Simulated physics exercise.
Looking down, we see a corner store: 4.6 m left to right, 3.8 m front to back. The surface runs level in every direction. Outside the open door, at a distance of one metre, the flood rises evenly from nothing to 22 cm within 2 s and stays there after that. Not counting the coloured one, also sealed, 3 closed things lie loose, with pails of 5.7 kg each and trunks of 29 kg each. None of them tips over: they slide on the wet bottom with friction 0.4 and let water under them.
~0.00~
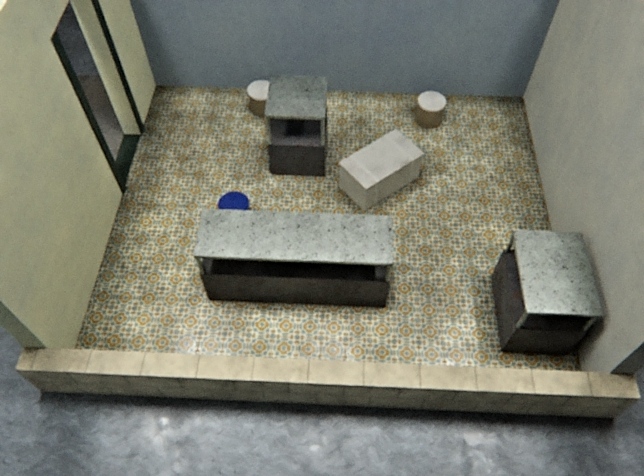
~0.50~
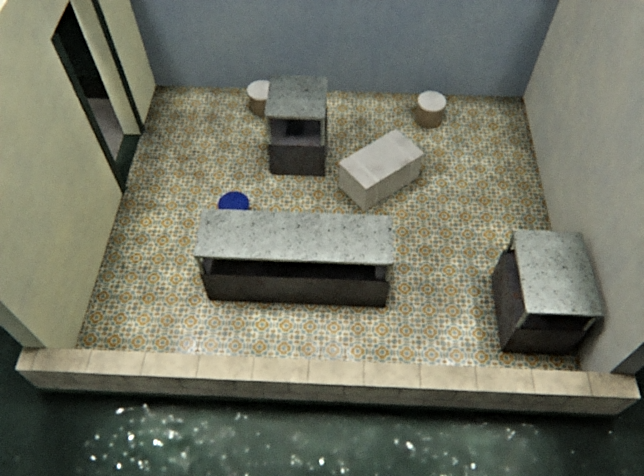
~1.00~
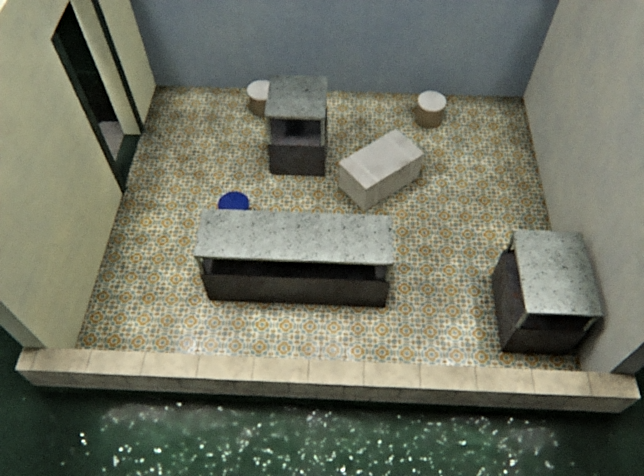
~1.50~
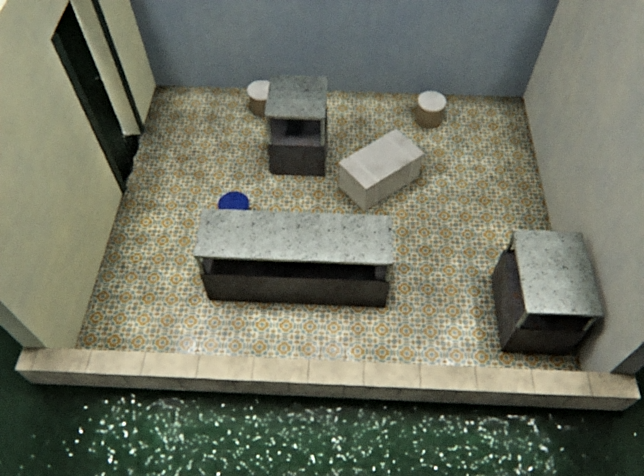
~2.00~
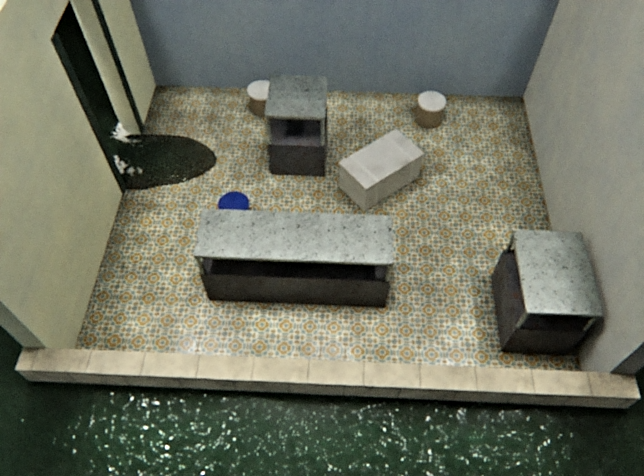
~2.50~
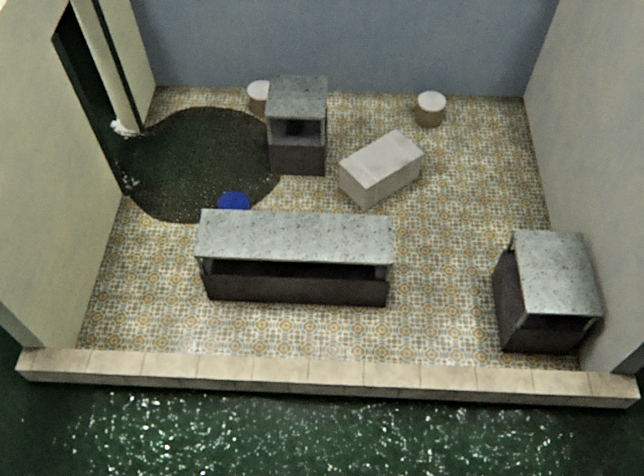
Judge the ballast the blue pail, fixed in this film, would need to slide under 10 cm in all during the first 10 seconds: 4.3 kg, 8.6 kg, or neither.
Judgement: Neither amount suffices.
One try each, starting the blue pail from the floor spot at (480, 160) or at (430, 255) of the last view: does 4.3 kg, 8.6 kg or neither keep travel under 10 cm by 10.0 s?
At the first spot the heavier mass is required, at the second nothing offered works.
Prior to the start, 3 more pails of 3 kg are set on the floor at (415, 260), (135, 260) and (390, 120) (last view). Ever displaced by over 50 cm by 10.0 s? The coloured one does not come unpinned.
Result, in turn - exceeds it; falls shy; exceeds it.
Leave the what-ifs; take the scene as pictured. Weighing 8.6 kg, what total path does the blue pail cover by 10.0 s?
The total path comes to around 60 cm.
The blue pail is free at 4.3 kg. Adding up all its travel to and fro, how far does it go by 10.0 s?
Around 350 cm in total.
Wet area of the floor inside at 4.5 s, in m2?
Around 9.5 m2 of it.
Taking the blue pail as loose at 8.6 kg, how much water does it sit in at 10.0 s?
Close to 10 cm deep.
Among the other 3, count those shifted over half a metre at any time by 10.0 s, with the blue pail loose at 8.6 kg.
Total: 2.
After 3.5 s the blue pail would be 46 cm from its start with 4.3 kg and 8 cm from its start with 8.6 kg; 5 cm of water round it then.
After 4.5 s the blue pail would be 159 cm from its start with 4.3 kg and 17 cm from its start with 8.6 kg; 5 cm of water round it then.
After 7.0 s the blue pail would be 280 cm from its start with 4.3 kg and 30 cm from its start with 8.6 kg; 8 cm of water round it then.
After 10.0 s the blue pail would be 316 cm from its start with 4.3 kg and 60 cm from its start with 8.6 kg; 10 cm of water round it then.
